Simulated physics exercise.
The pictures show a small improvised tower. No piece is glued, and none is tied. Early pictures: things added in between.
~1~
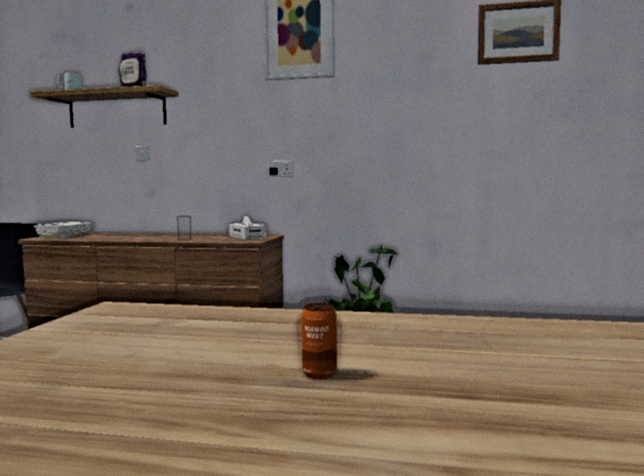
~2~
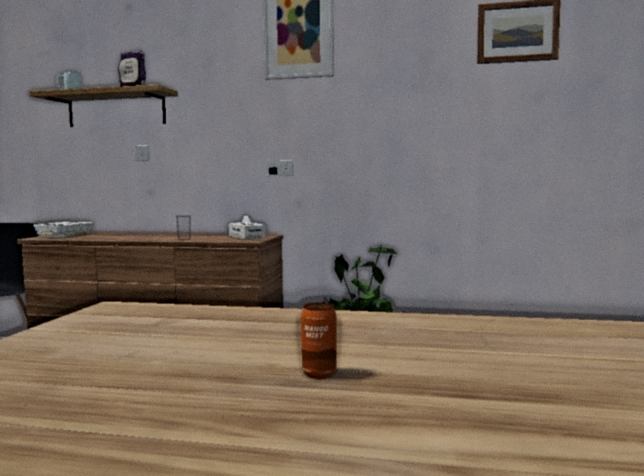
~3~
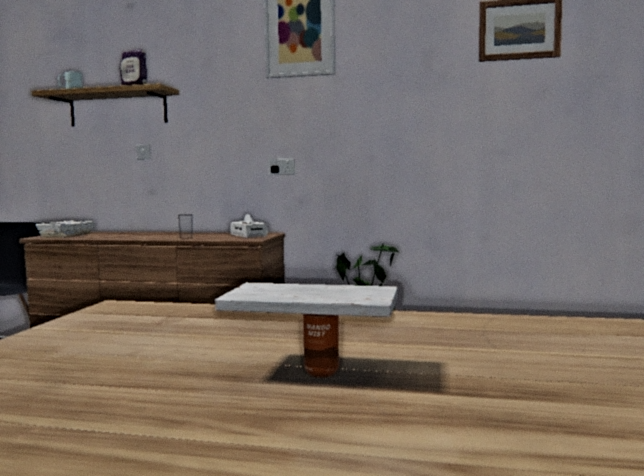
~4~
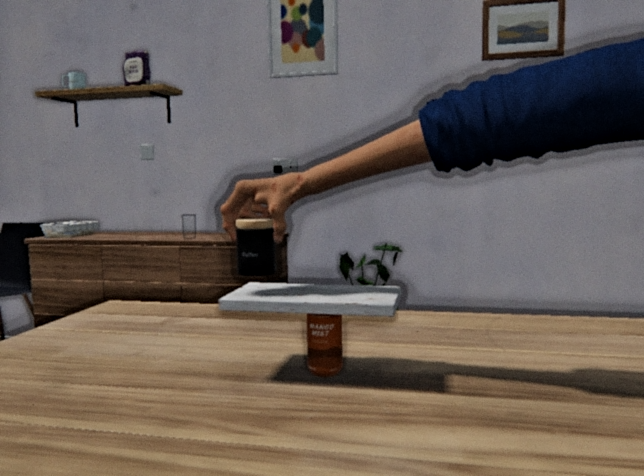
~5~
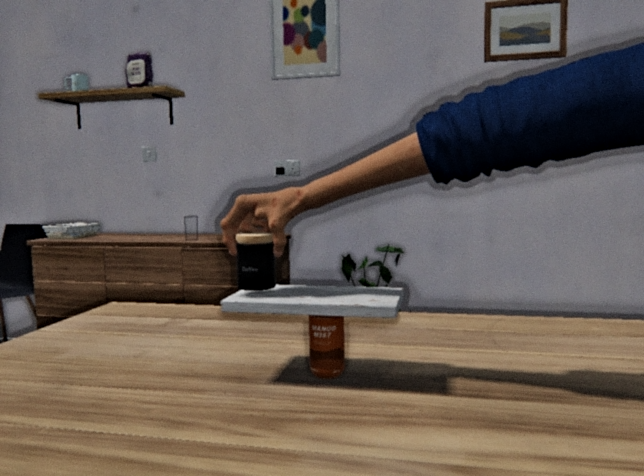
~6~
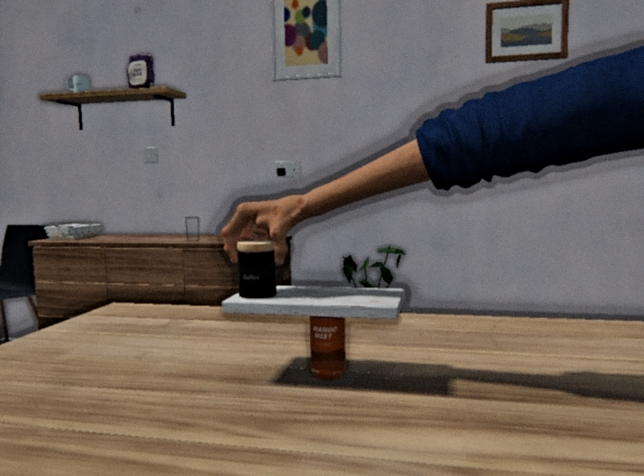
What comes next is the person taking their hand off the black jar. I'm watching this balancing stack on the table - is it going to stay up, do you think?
The stack is not secure.
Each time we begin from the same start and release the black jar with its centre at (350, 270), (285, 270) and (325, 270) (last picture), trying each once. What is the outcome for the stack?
The first time it stays standing, the second time it collapses, and the third time it stays standing.
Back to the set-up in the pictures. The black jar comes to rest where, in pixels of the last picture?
The object ends up somewhere around (208, 356).
Then, 0.40 s on from there, black jar now fallen; white board turned 59° from how it was put.
Then, 0.80 s on from there, white board now fallen; orange can turned 37° from how it was put.
In the end, fallen, white board and black jar; toppled in the stack, orange can. At the end, from the last picture's camera, black jar near (208, 356). The stack gives way.
